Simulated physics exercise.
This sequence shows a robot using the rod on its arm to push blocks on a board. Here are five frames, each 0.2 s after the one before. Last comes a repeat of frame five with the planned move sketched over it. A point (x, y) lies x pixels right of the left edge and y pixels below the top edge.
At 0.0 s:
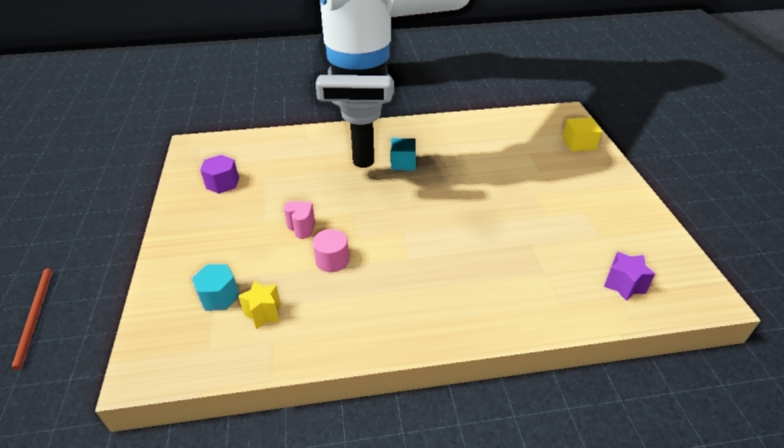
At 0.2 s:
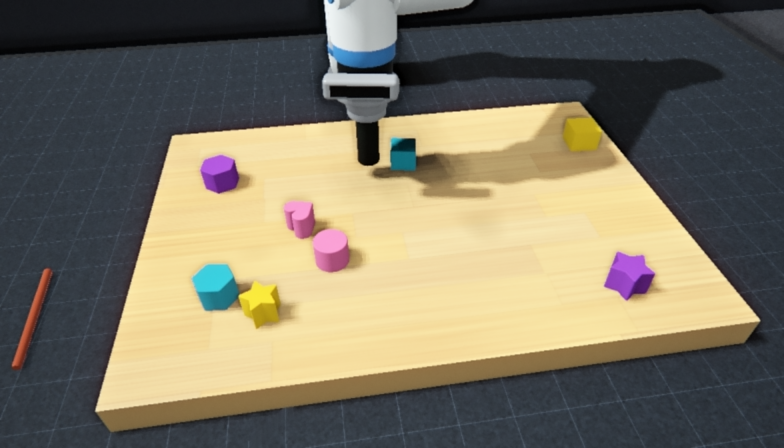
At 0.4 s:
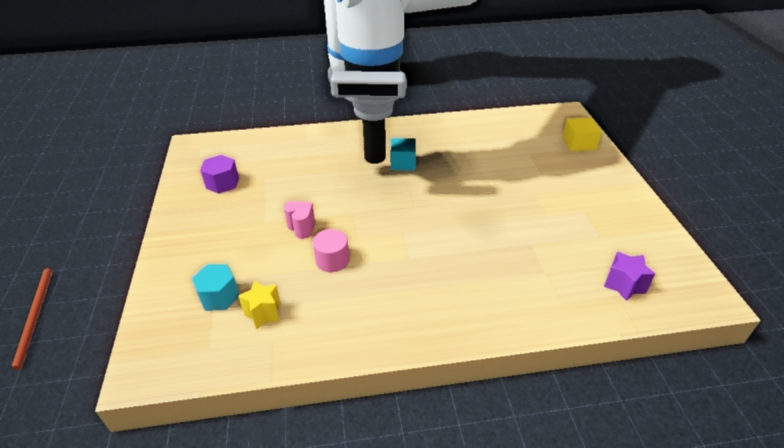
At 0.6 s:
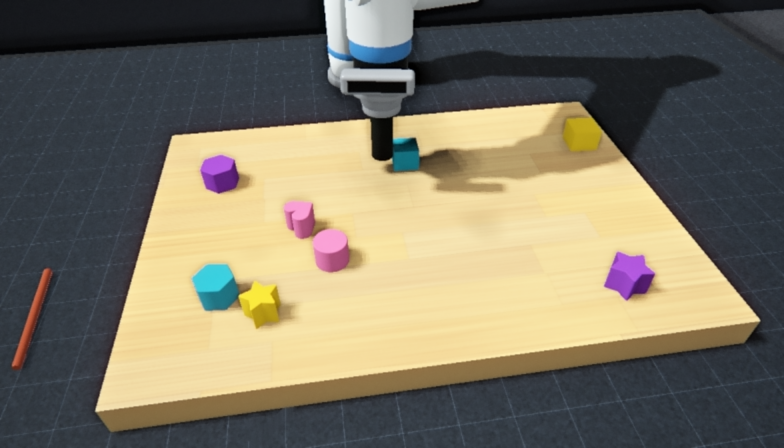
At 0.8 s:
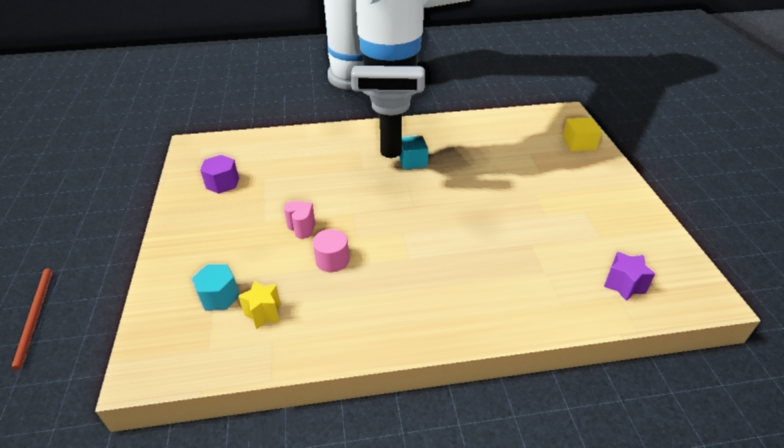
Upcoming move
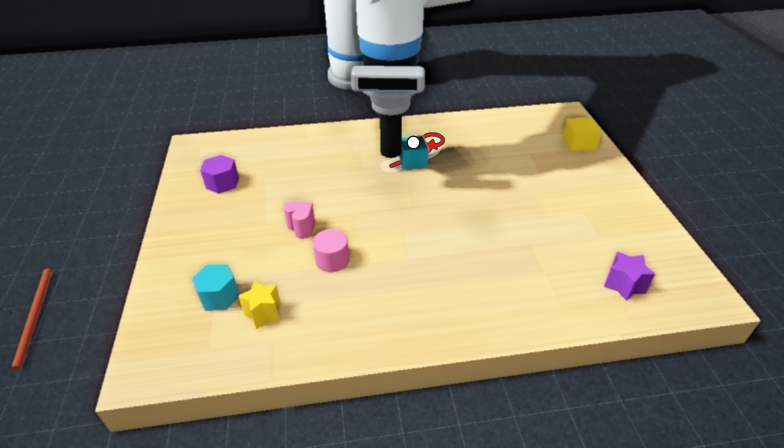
A white and blue robot arm with a black rod slides slowly rightward along the far side of a pale wooden board, seen from a fixed, raised view. Around it sit a turquoise block, a yellow block at far right, purple, pink, turquoise and yellow shapes, and a red stick off to the left. The rod closes on the nearby turquoise block and nudges it slightly right.
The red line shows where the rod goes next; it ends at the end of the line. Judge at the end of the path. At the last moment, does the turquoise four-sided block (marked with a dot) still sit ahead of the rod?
I'd say no.
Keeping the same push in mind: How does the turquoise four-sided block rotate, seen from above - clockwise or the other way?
From overhead, the rotation is clockwise.
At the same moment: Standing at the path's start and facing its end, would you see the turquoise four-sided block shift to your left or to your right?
Heads right.
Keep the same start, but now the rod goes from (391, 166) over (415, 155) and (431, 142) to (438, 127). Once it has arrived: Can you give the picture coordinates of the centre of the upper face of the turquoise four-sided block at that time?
Located at (451, 131).
The line goes from (391, 166) by way of (410, 159) and (428, 151) to (433, 140); the dot is on the turquoise four-sided block.
What follows on the original path. Halfway along, rod (420, 142); turquoise four-sided block (443, 134).
At the end, rod (434, 127); turquoise four-sided block (455, 130), turned 25° clockwise.
